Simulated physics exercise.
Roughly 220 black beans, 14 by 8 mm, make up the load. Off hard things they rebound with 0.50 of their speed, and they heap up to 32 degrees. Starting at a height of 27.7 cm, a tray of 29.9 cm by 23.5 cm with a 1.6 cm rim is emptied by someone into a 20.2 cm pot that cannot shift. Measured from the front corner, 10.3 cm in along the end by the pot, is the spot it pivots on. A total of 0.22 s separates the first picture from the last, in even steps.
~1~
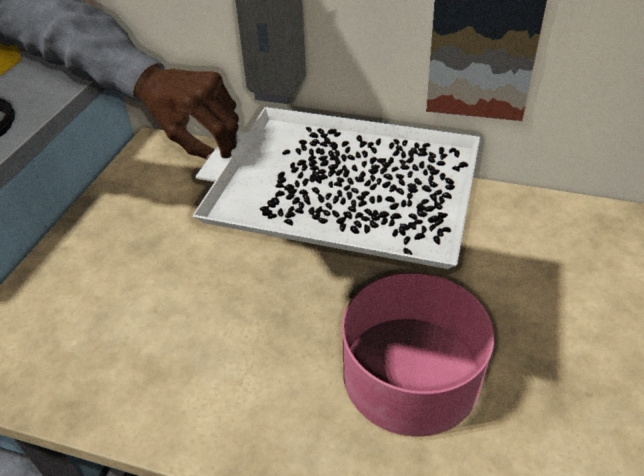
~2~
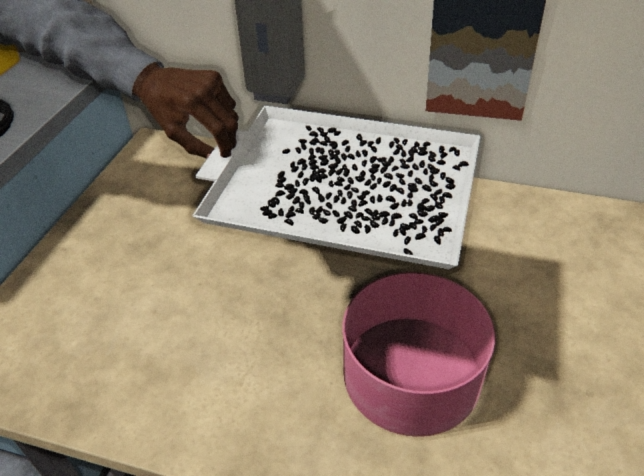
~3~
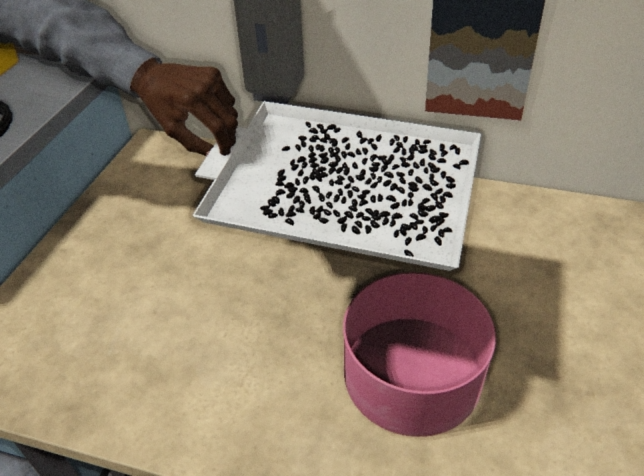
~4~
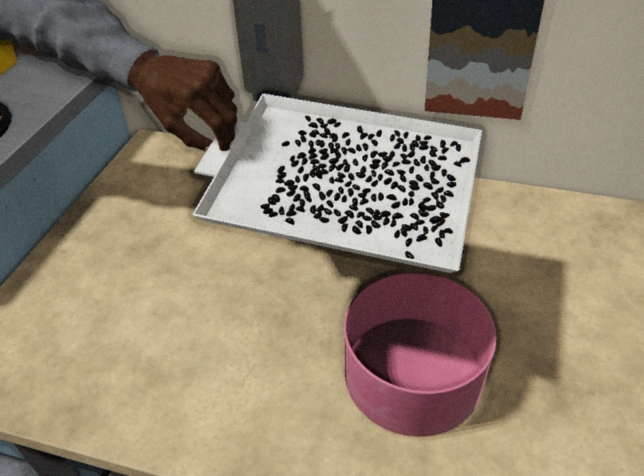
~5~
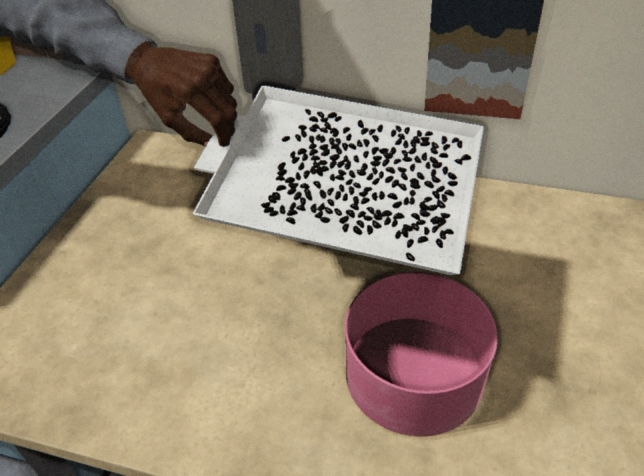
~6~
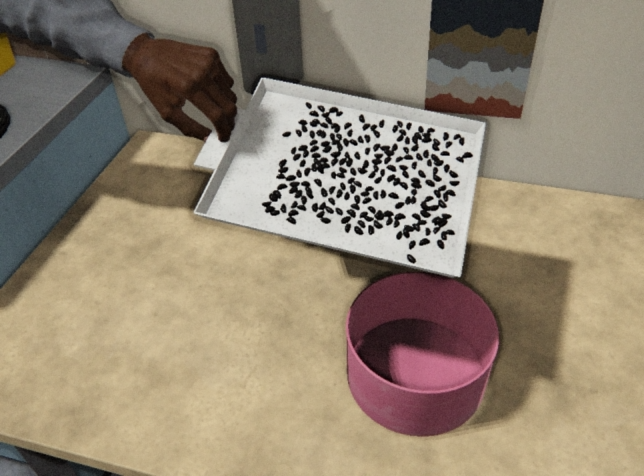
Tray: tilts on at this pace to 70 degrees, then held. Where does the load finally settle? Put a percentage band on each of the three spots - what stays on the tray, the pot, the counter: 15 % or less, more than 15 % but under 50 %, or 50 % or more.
Tray: Up to 15 %; pot: 50 % or more; counter: Up to 15 %.
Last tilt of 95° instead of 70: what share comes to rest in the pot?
Near 95 %, then.
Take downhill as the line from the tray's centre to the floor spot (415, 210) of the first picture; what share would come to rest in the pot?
Around 70 percent of them.
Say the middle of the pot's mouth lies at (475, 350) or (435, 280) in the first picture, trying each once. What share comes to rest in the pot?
That gives roughly 75 per cent and then 0 per cent.
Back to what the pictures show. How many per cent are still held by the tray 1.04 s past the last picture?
Some 15 per cent of the load.
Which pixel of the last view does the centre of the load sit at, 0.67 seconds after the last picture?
Near pixel (416, 279).
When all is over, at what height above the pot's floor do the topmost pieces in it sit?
Height: Approx. 2.5 cm.
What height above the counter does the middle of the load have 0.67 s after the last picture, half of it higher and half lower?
I'd say near 24 cm.
Then, 0.40 s after the last picture, tilt 39 degrees; the tray holds 100 %, the pot 0 %.
Then, 0.67 s after the last picture, tilt 59 degrees; the tray holds 65 %, the pot 10 %.
Then, 1.04 s after the last picture, tilt 70 degrees; the tray holds 15 %, the pot 75 %.
In the end, tray 0 %, pot 95 %, counter 5 %.
